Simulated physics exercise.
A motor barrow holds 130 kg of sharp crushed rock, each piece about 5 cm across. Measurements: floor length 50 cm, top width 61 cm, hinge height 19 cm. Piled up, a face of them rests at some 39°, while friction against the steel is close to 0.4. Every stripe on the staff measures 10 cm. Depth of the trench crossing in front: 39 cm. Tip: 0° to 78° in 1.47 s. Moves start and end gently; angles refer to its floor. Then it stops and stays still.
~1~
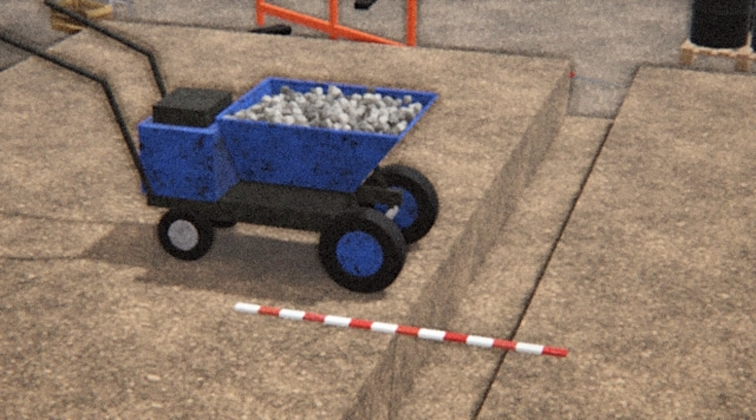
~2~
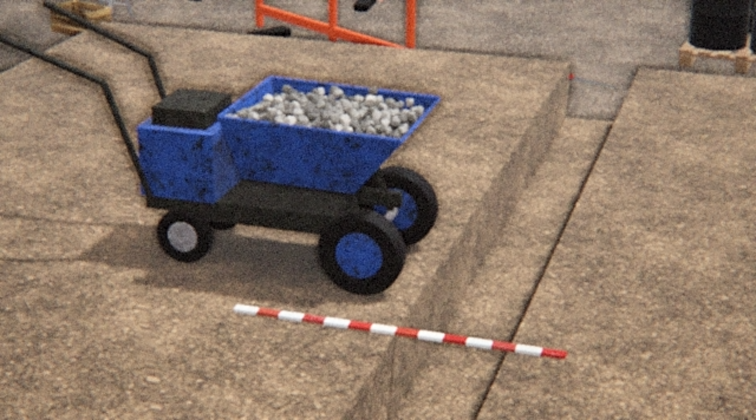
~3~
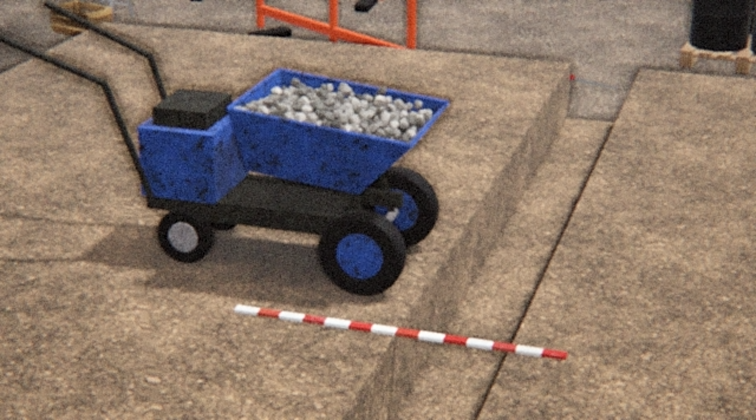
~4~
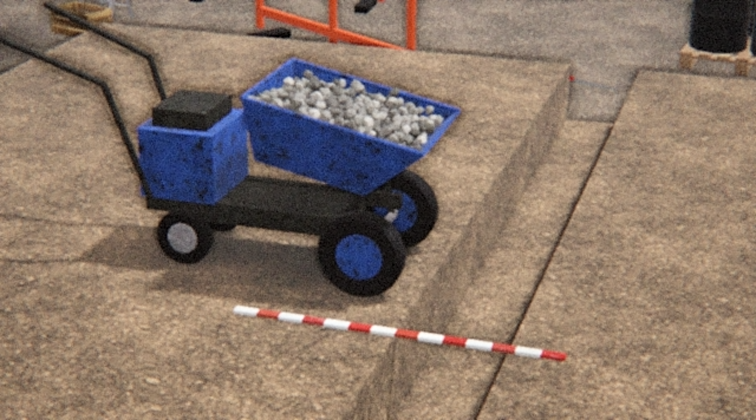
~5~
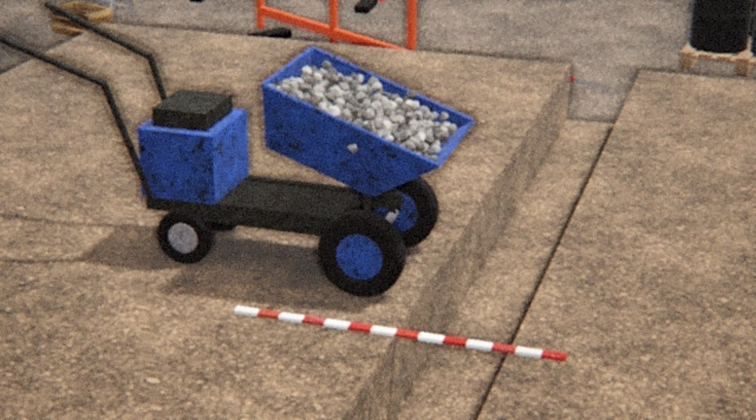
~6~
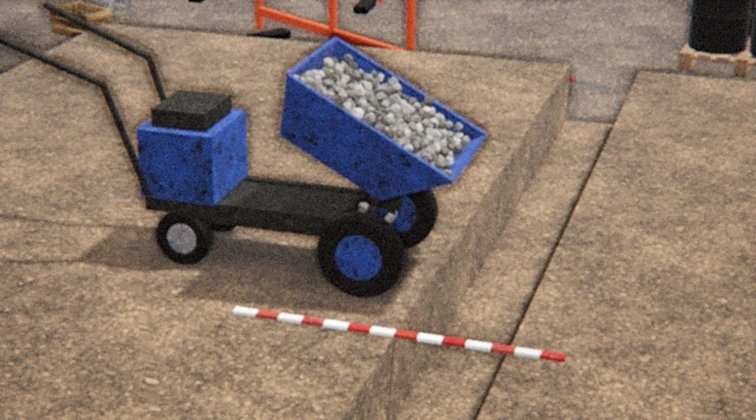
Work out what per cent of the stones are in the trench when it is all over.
It comes to roughly 66 per cent.
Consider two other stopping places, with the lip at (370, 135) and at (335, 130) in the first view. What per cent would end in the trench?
95 %, then 100 %.
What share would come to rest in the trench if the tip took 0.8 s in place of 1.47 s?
About 55 percent, I'd say.
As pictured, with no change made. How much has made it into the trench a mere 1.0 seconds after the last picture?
Roughly 25% by that time.
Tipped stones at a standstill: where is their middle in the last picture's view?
Roughly (519, 344), I'd say.
Then, 0.5 s after the last picture the floor is at 66°, 99 % in the skip; the foremost stones are at (506, 238).
Then, 1.0 s after the last picture the floor is at 78°, 52 % in the skip, 24 % in the trench, 24 % past the trench; the foremost stones are at (628, 298).
Then, 1.3 s after the last picture the floor is at 78°, 20 % in the skip, 44 % in the trench, 36 % past the trench; the foremost stones are at (696, 297).
Then, 3.3 s after the last picture the floor is at 78°, 0 % in the skip, 66 % in the trench, 34 % past the trench; the foremost stones are at (703, 297).
